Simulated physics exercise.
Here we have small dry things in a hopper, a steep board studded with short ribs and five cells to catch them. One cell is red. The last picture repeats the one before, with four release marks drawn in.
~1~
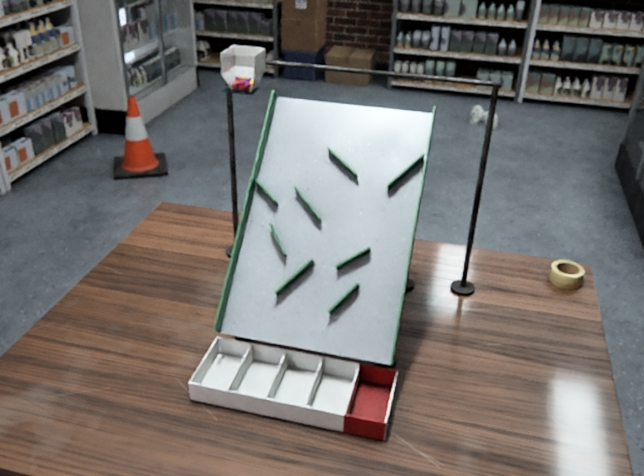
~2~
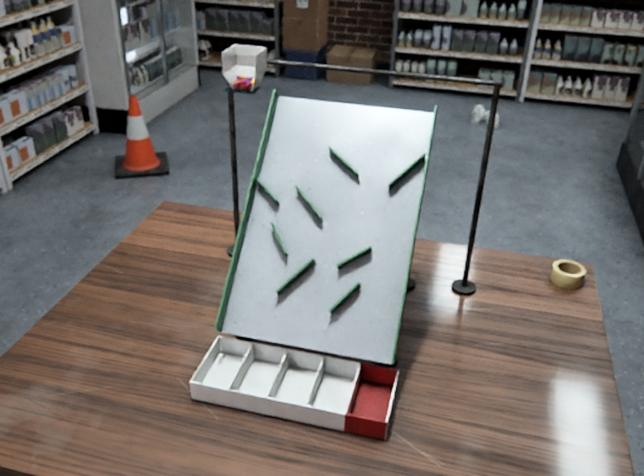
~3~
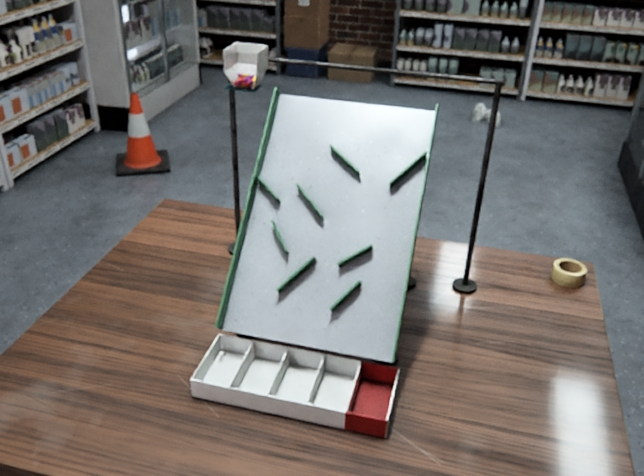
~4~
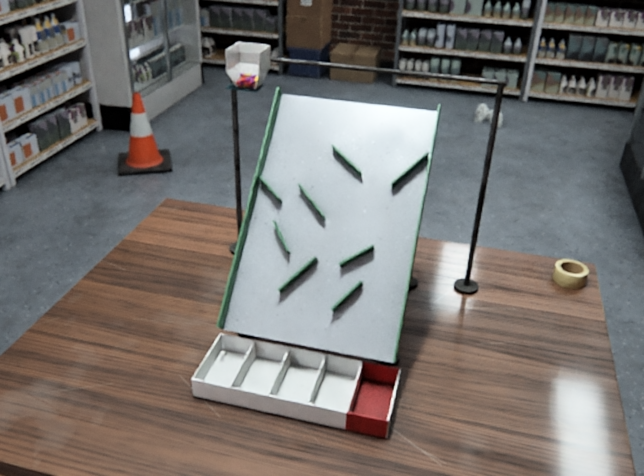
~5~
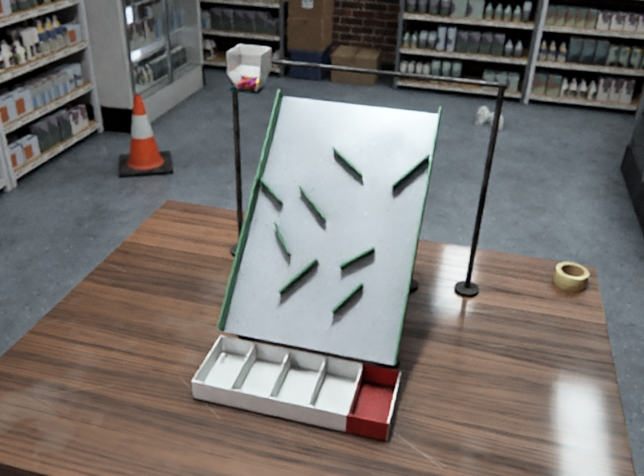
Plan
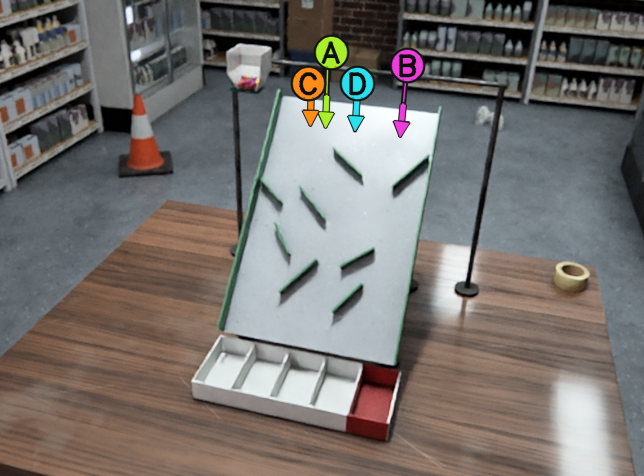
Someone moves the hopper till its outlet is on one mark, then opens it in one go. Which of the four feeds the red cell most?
It is D.
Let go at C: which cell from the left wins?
The first from the left.
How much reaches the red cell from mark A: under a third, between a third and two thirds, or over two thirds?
Under a third.
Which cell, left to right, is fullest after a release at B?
It is the second one.
On the marked copy, mark A meets the board at (325, 122); mark B meets the board at (400, 131); mark C meets the board at (310, 120); mark D meets the board at (355, 125).
If A is chosen, about a tenth in the red cell, the larger part in other cells, about a tenth outside the box.
If B is chosen, just a few in the red cell, roughly two thirds in other cells, roughly a quarter outside the box.
If C is chosen, not one piece in the red cell, the larger part in other cells, roughly a quarter outside the box.
If D is chosen, roughly half in the red cell, roughly a quarter in other cells, roughly a third outside the box.
